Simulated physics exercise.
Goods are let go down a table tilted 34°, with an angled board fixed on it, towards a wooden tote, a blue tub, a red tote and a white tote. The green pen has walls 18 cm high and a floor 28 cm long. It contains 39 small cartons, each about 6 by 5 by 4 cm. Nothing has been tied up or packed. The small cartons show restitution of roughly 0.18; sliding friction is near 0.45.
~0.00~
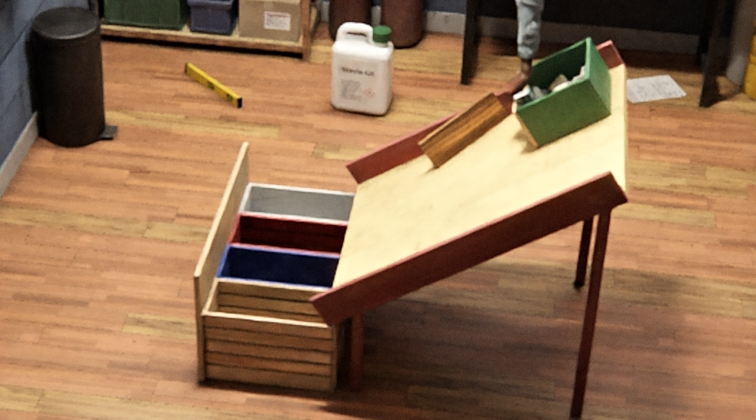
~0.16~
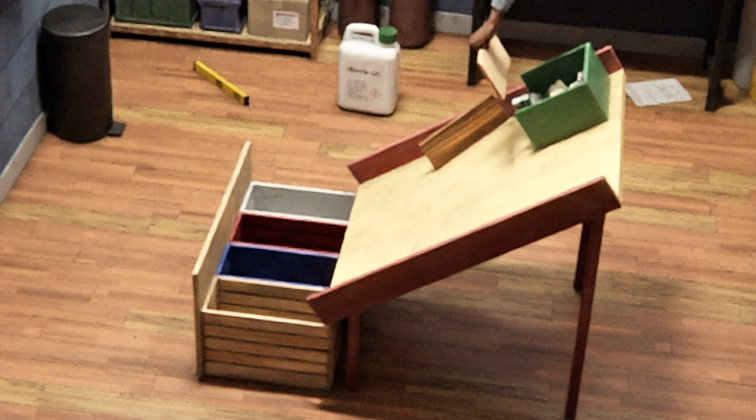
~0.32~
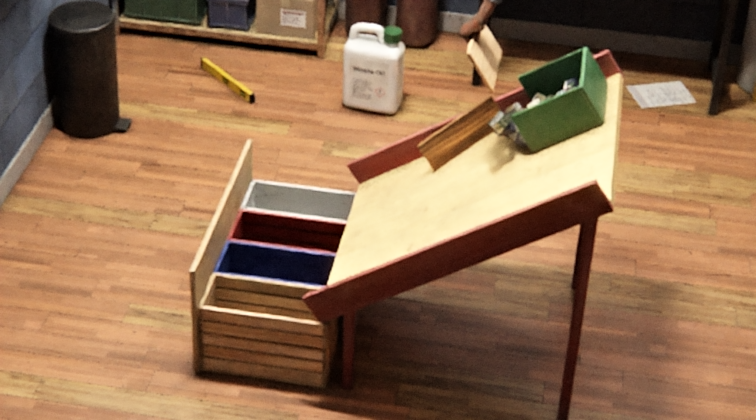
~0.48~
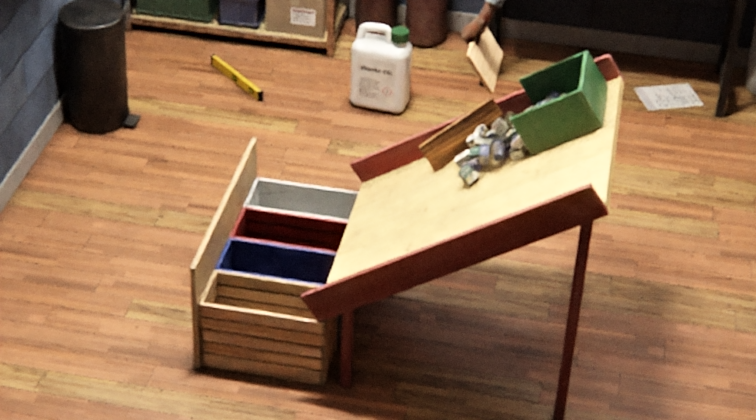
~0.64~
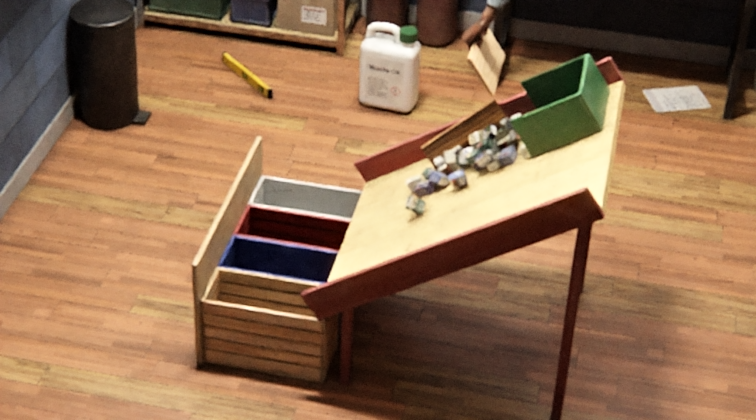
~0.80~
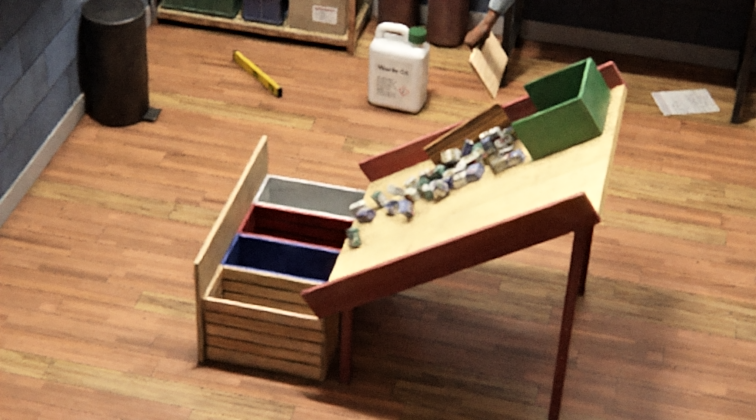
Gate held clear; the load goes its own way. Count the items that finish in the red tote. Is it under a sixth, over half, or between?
Expected outcome: Beyond half.
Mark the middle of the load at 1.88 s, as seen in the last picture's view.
Somewhere around (290, 272) in pixels.
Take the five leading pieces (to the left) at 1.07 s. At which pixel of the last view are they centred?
Around (272, 264).
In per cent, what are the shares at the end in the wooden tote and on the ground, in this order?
The shares come out near 0 and 0 in a hundred.
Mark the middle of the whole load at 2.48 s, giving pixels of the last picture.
I'd place it close to (289, 277) in the last view.
After 1.07 s, 2 in the blue tub, 8 in the red tote, 27 on the slope and 2 in the air.
After 1.40 s, 6 in the blue tub, 18 in the red tote, 9 on the slope and 6 in the air.
After 1.88 s, 7 in the blue tub, 29 in the red tote, 2 on the slope and 1 in the air.
Outcome (at 2.48 s), 7 in the blue tub and 32 in the red tote. Asked share, 32 of 39, 82 per cent.
